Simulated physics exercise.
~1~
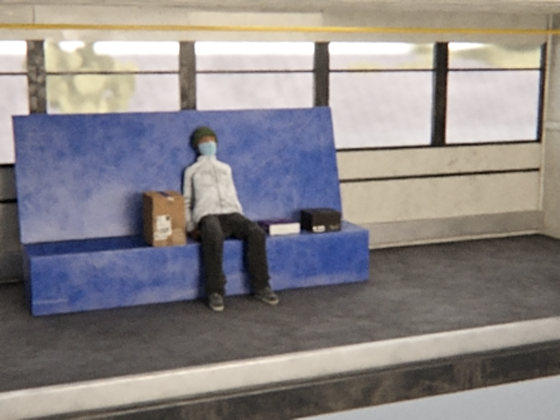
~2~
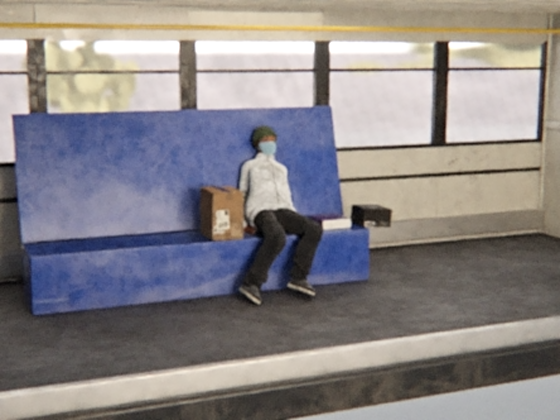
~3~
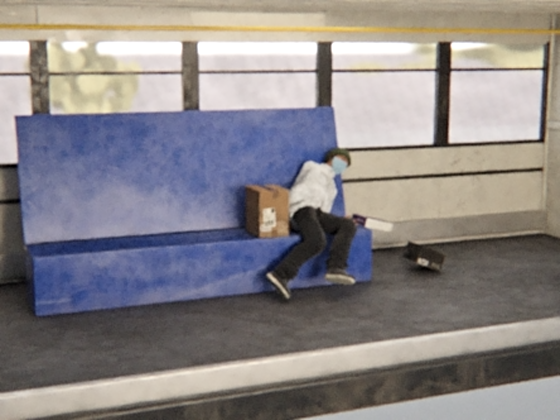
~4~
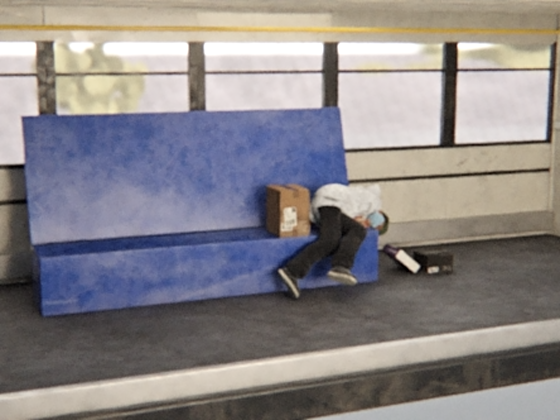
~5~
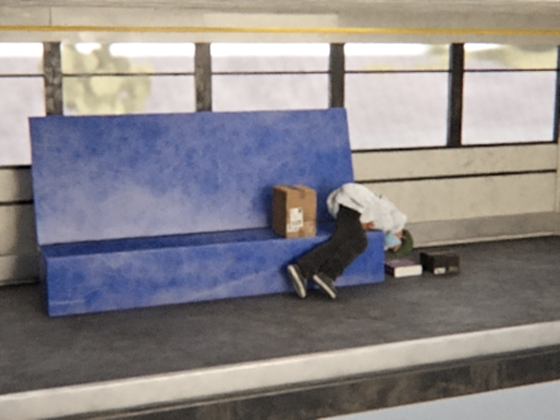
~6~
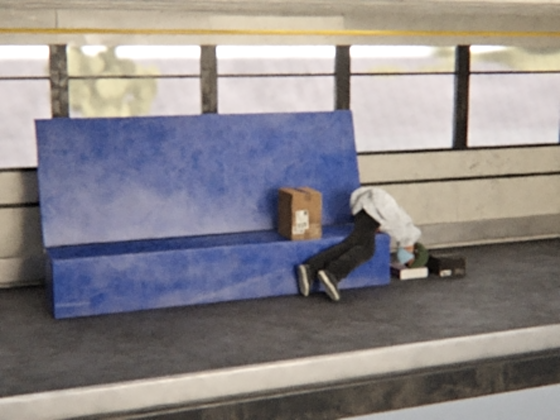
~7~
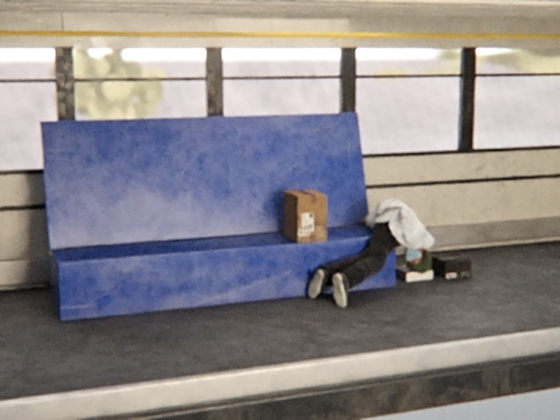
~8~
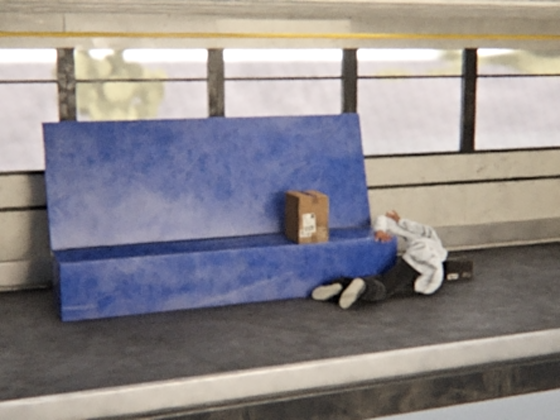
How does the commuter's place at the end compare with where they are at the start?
At the start the commuter sits upright around the middle of the blue seat. By the end they are farther right and lower, lying on the floor by the seat's right end.
A masked commuter slides right off a blue seat after two items, leaving a brown box.
